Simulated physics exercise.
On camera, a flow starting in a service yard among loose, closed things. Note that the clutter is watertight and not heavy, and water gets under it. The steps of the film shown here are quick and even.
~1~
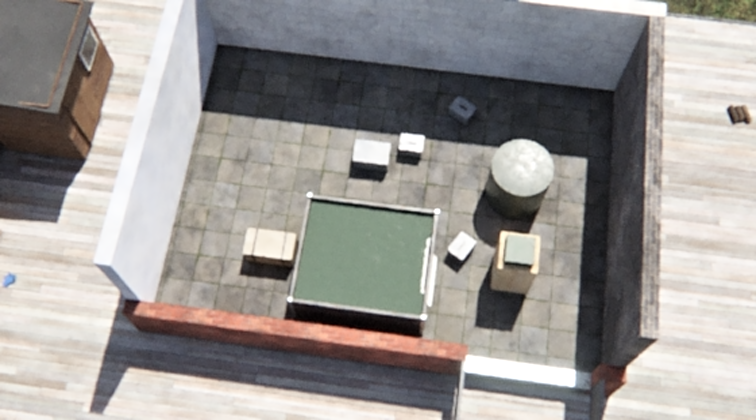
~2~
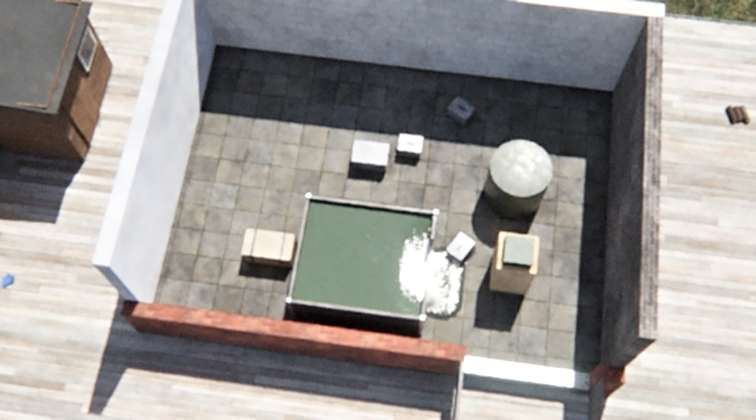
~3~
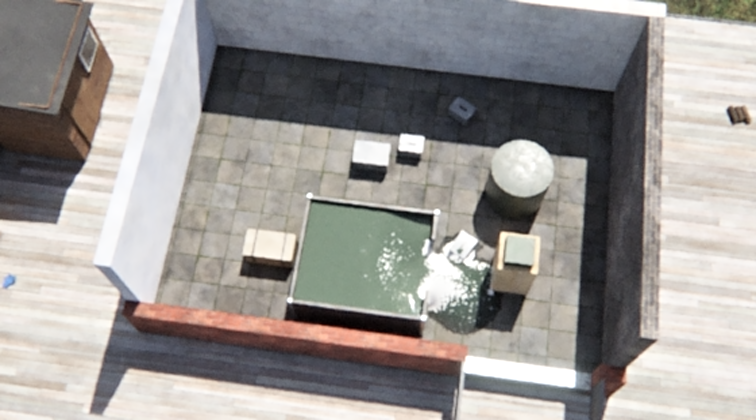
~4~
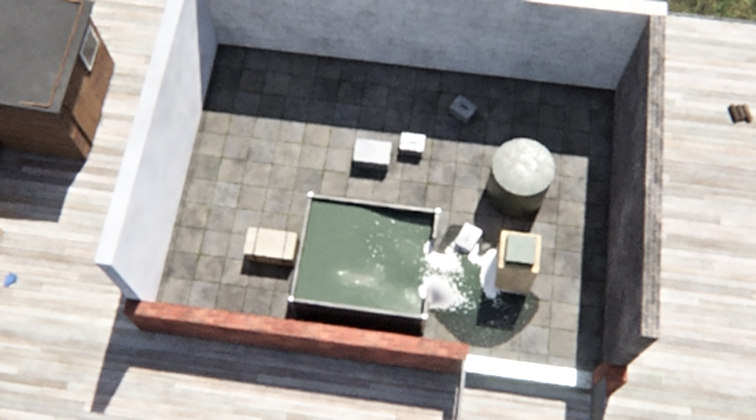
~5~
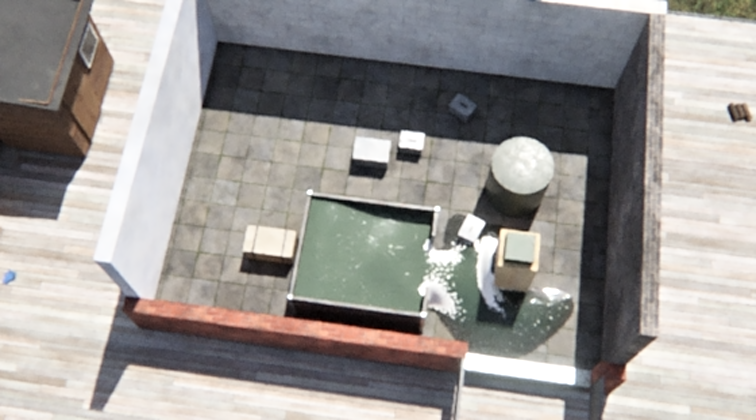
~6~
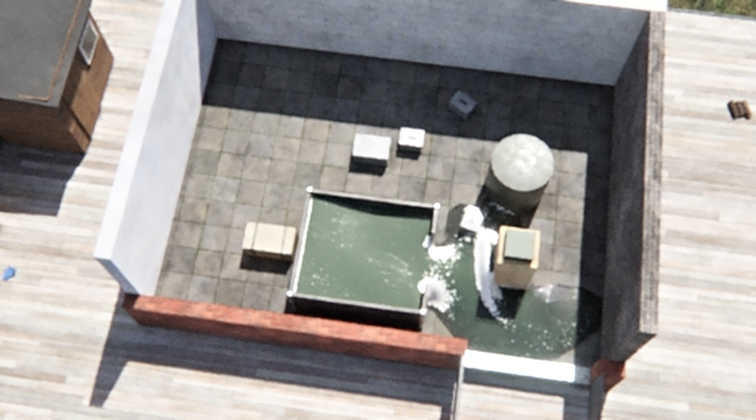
Water pours from a green, open-topped tank into a walled, grey-paved service yard, seen from high above by a camera that stays nearly still. A tan box sits left of the tank, two small white boxes above it, another to its right, near a tan crate and a round grey-green container. Foaming white, the water spreads right around the crate and toward the lower right, and the nearest white box shifts slightly up and right.
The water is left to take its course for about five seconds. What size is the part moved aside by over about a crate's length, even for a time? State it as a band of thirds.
Mid band.
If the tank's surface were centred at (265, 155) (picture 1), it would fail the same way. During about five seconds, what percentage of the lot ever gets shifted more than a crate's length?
About 80 %.
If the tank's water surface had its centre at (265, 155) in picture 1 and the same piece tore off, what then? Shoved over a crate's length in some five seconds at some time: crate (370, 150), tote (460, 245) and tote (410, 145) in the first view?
Taking them in order, went past that, went past that, went past that.
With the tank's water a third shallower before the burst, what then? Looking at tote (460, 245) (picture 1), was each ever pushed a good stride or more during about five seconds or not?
I reckon over that mark.
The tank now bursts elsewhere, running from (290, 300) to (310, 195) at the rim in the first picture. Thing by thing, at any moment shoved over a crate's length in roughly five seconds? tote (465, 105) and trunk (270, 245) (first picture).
Taking them in turn, the first got that far and the second got that far.
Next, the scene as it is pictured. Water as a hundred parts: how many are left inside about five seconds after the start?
70 %.
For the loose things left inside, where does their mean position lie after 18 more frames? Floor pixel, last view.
Mean floor position: Approx. (363, 151) px, last view.
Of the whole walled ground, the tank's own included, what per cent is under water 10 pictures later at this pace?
Estimate: Near 40 %.
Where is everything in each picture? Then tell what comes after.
In the first frame, a tote at (462, 246), on the bottom; a tote at (412, 143) rests on the ground; 0 of 5 have shifted.
In the second frame, a tote at (461, 246) rests on the ground; a tote at (410, 143), on the bottom; 0 of 5 have shifted.
In the third frame, a tote at (463, 245) rests on the ground, close to its start; a tote at (412, 143), on the bottom; 0 of 5 have shifted.
In the fourth frame, a tote at (468, 237), on the bottom, close to its start; a tote at (413, 142), on the bottom; 1 of 5 have shifted.
In the fifth frame, a tote at (472, 228) rests on the ground, a stride from its start; a tote at (412, 140), on the bottom; 1 of 5 have shifted.
In the sixth frame, a tote at (473, 218), on the bottom, a stride from its start; a tote at (412, 137) rests on the ground; 1 of 5 have shifted.
A moment on, 1 of 5 are well off their spots; 0 afloat.
Next, 1 of 5 are well off their spots; 0 afloat.
Later, 3 of 5 are well off their spots; 0 afloat.
In the end, 3 of 5 are well off their spots, and 3 have been at some point; 0 afloat.
